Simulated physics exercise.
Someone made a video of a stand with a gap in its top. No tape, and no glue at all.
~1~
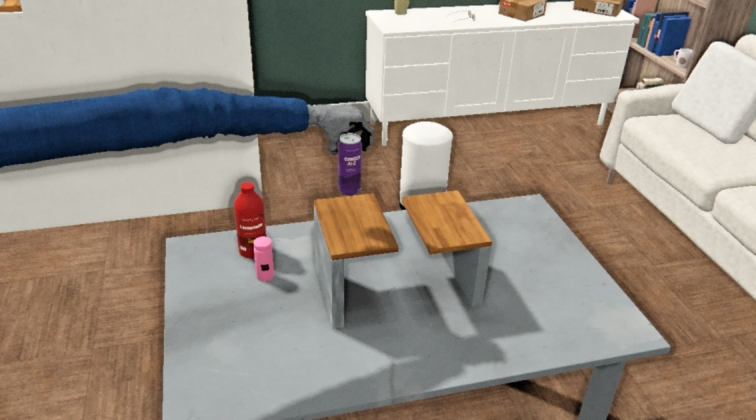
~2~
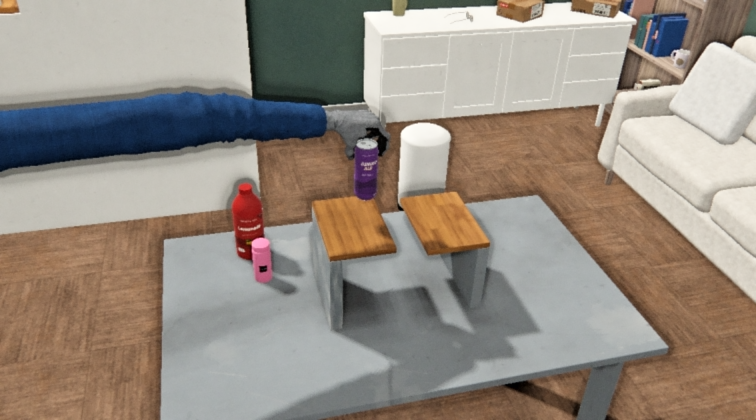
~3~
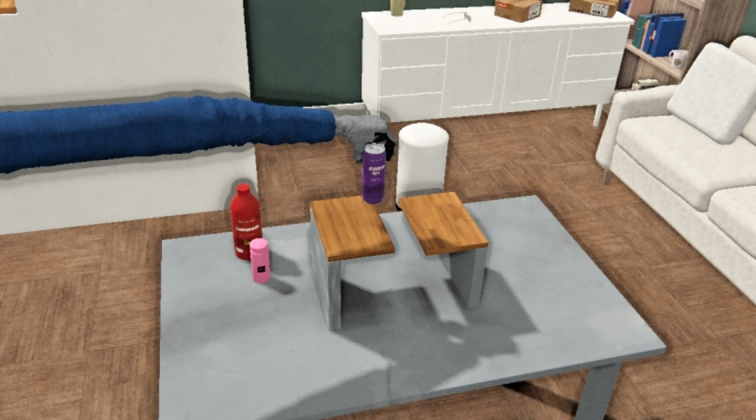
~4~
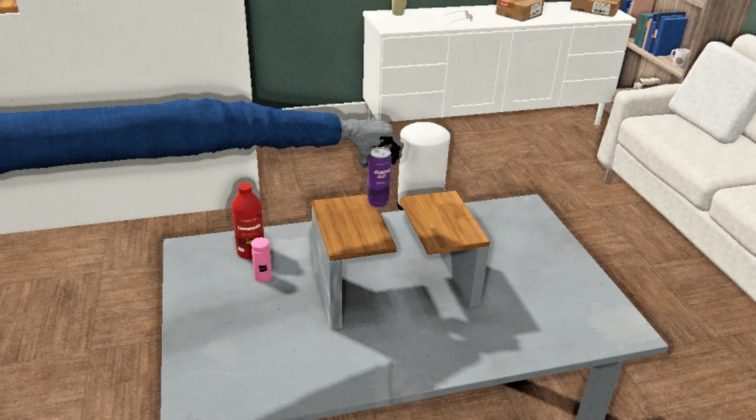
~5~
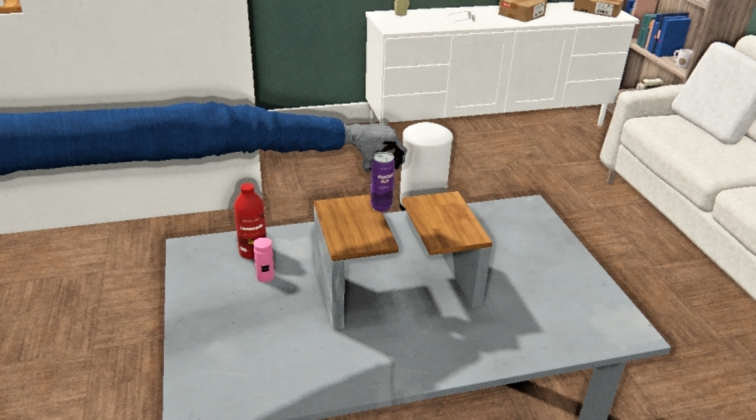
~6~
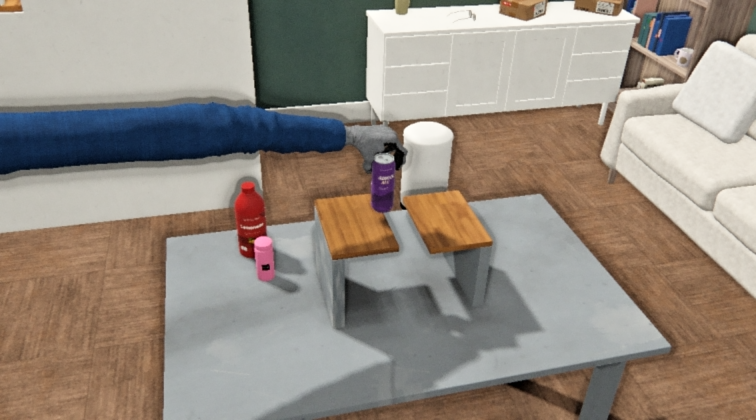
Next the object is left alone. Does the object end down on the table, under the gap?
Result: Held.
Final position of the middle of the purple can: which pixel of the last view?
The object ends up somewhere near (383, 195).
Then, 0.32 s on from there, purple can shifted a little near (383, 194).
Then, 0.66 s on from there, purple can resting near (383, 194).
In the end, all 3 unmoved. At the end, from the last picture's camera, purple can near (383, 194). The can is caught.
